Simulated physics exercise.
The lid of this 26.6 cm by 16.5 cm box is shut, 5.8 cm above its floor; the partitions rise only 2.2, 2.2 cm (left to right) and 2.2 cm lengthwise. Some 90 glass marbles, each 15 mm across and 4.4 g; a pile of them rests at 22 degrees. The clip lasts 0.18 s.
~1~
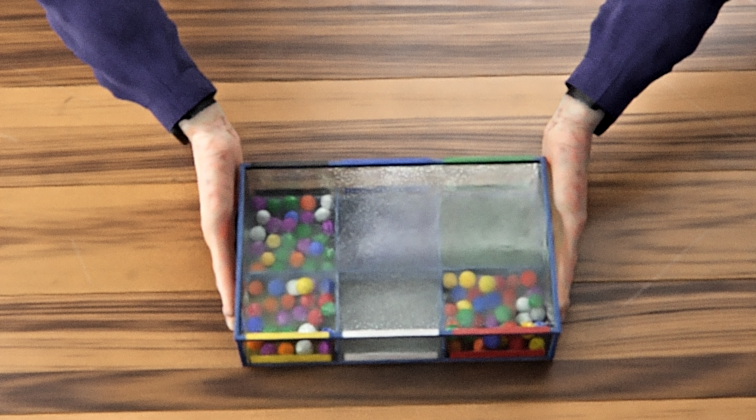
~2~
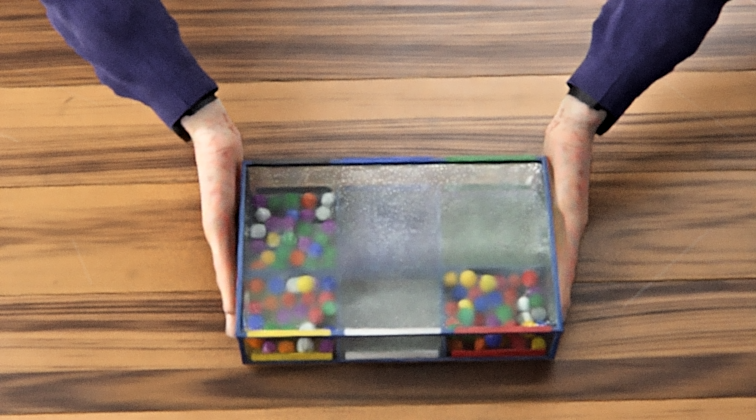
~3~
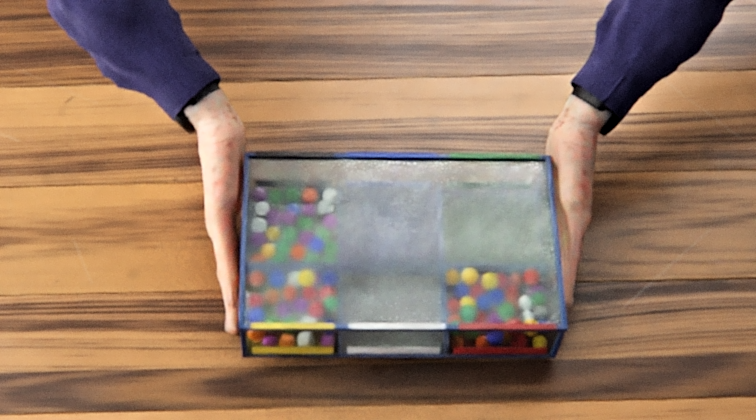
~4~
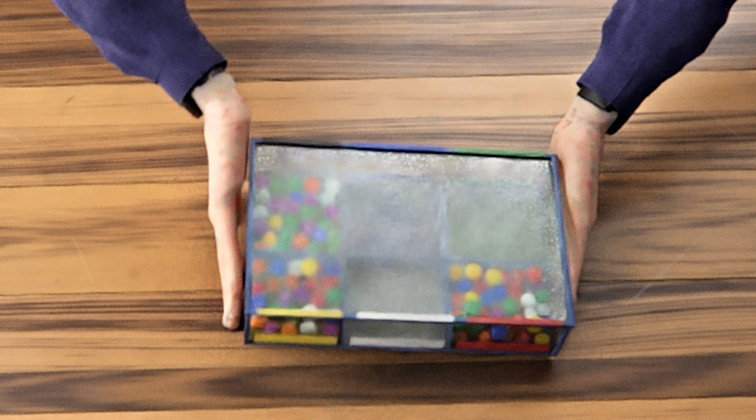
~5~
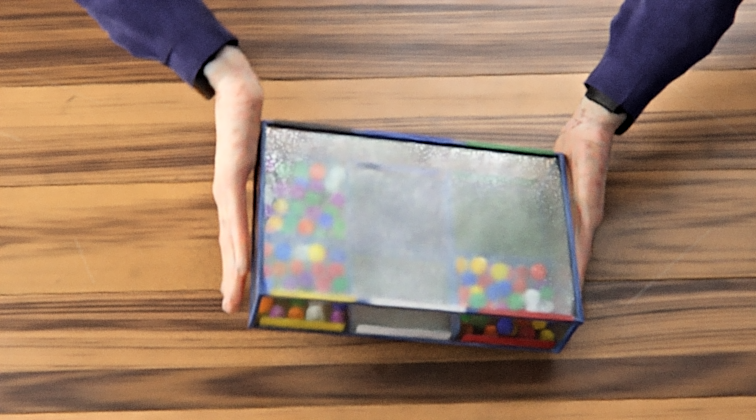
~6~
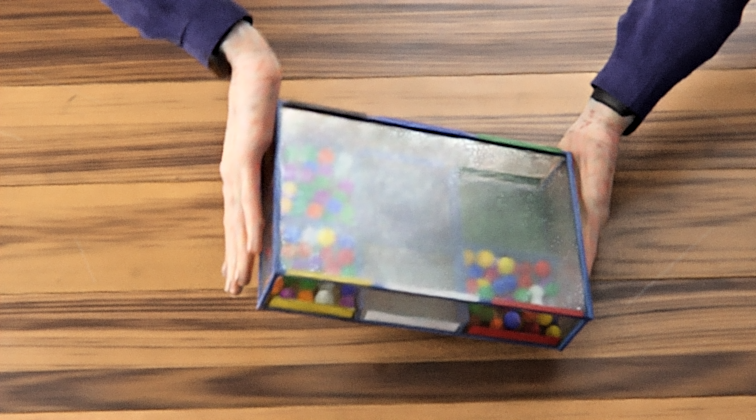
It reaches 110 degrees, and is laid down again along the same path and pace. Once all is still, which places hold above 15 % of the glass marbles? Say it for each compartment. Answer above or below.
Red above, blue below, green above, yellow below, white below, black below.
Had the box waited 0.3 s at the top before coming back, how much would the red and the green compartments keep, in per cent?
Then: Red 30, green 70.
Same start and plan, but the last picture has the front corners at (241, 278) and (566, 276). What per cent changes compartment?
Then about 80 per cent.
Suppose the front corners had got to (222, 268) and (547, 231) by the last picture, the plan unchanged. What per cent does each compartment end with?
Red 0; blue 25; green 10; yellow 0; white 0; black 65.
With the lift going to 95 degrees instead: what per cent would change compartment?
About 70 per cent.
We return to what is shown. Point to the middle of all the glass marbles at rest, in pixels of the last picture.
At about (502, 253).
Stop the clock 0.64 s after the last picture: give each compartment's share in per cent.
Red 35, blue 20, green 10, yellow 10, white 15, black 15.
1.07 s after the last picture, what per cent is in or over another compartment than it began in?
Roughly 70 per cent.
Then, 0.64 s after the last picture, tilt 110 degrees; red 35 %, blue 20 %, green 10 %, yellow 10 %, white 15 %, black 15 %.
Then, 1.07 s after the last picture, tilt 48 degrees; red 40 %, green 60 %.
Then, 1.58 s after the last picture, tilt 0 degrees; red 40 %, green 60 %.
In the end, red 40 %, blue 0 %, green 60 %, yellow 0 %, white 0 %, black 0 %.
